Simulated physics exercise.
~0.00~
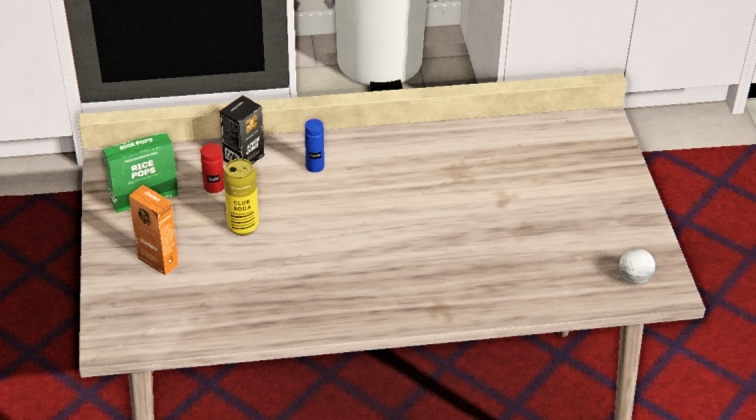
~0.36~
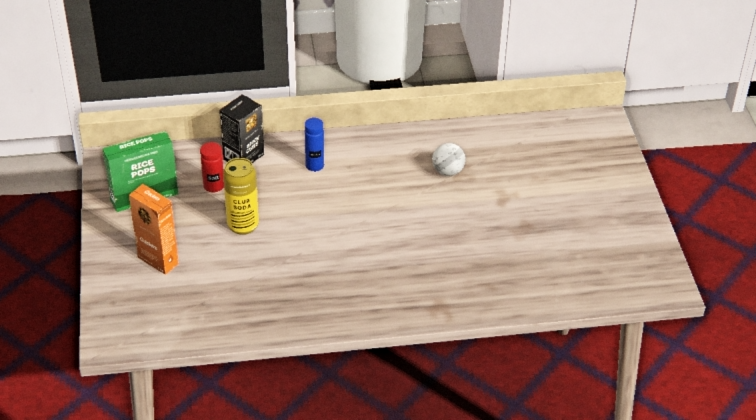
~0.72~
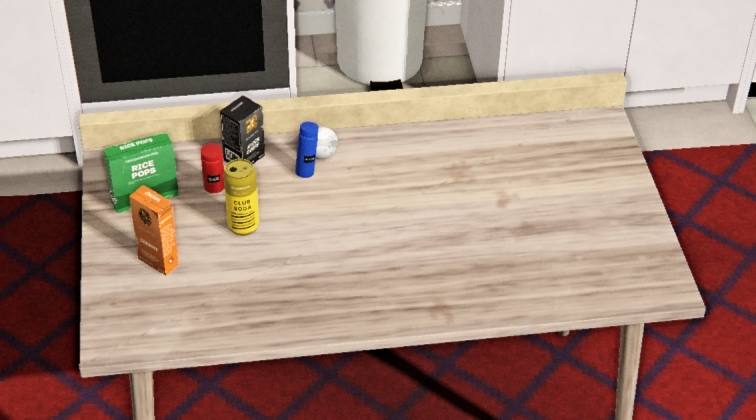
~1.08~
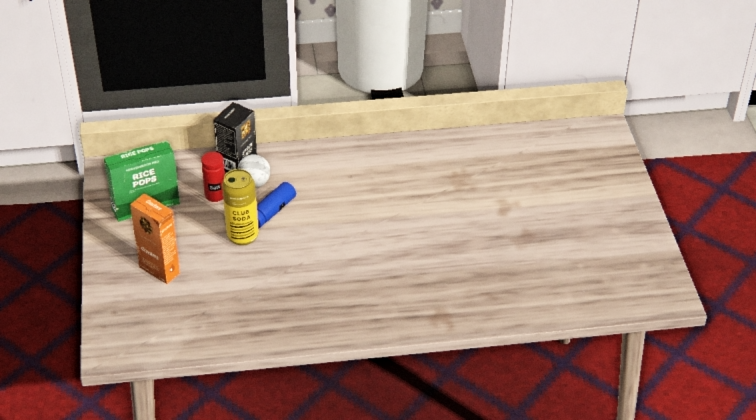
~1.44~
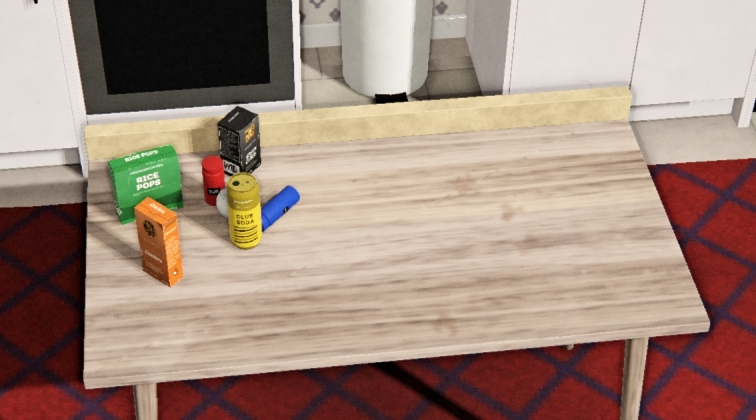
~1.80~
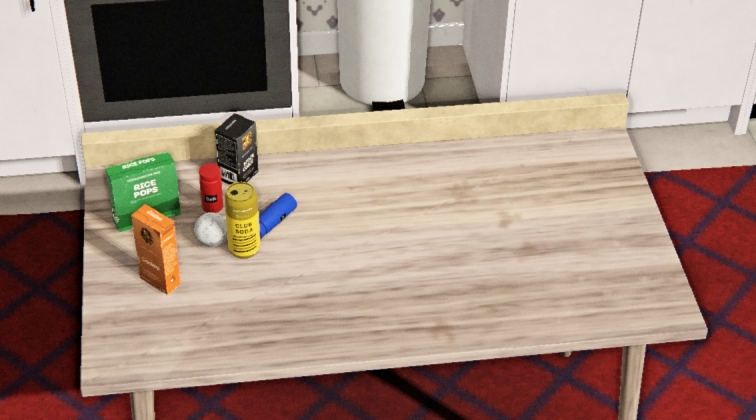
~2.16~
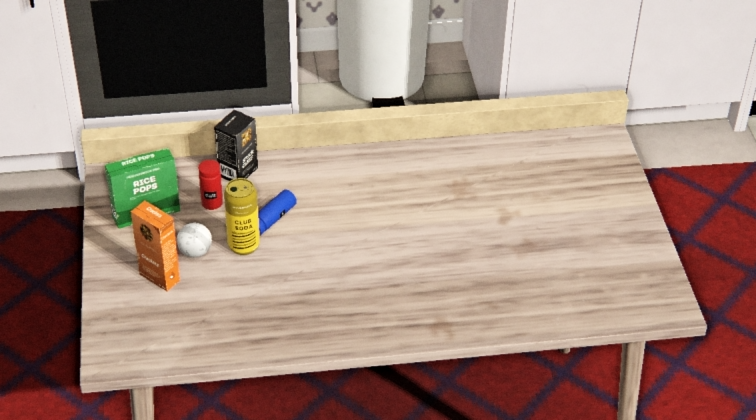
The clip opens on a wooden table with a white ball near its right edge and, toward the left, a green packet, an orange packet, a black carton, a yellow can and red and blue shakers. The ball rolls left and away toward the raised strip along the far edge. It carries on left and reaches the blue shaker, which shifts and leans. The shaker topples onto its side beside the yellow can as the ball continues left, then passes behind the can. Finally the ball emerges near the orange packet, while the blue shaker remains lying down and the other items stand.
